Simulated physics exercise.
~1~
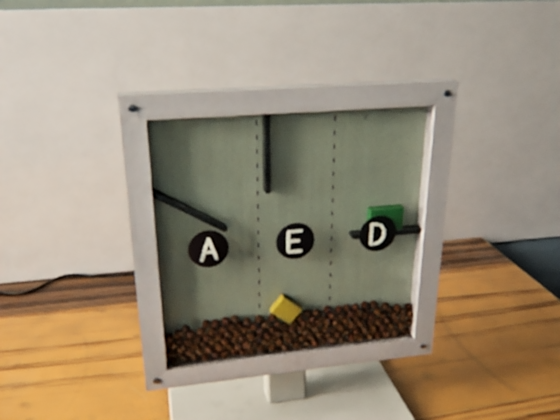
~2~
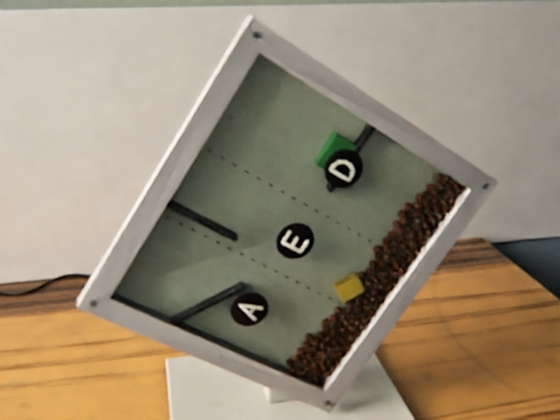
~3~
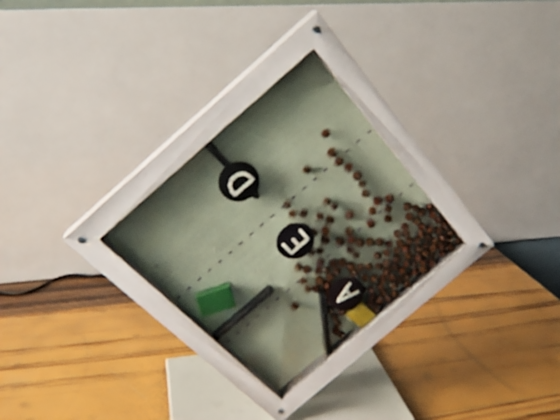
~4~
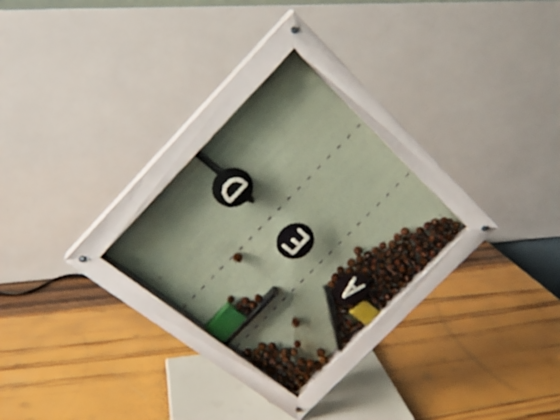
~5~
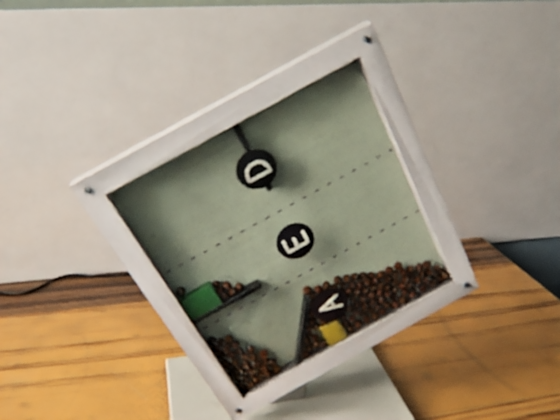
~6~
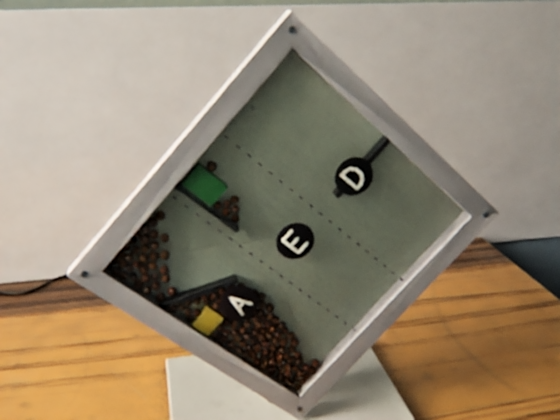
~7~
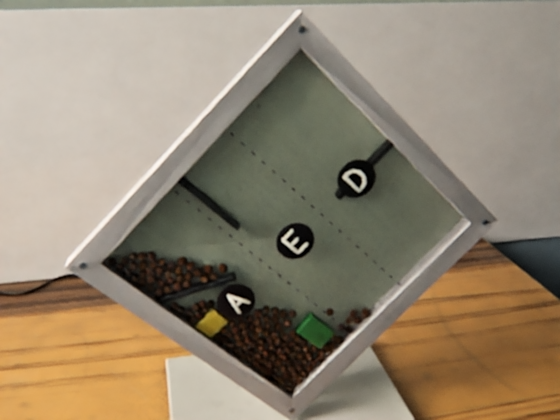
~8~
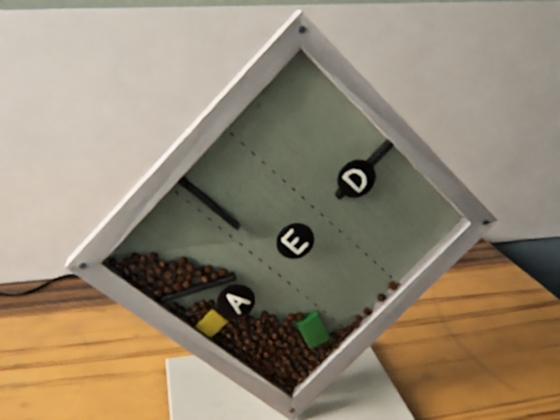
At the start, a square framed case with a clear front stands level on a stand, dark beads spread along its bottom, a yellow block resting on them and a green block on a ledge by D. The case turns anticlockwise until it is well past its side, and the beads spill toward strip A while the green block drops to a bar in strip E. After a pause, it swings partway back clockwise. The green block slides off the bar onto the beads. Finally the case rests tilted, both blocks lying in strip A among the heaped beads.
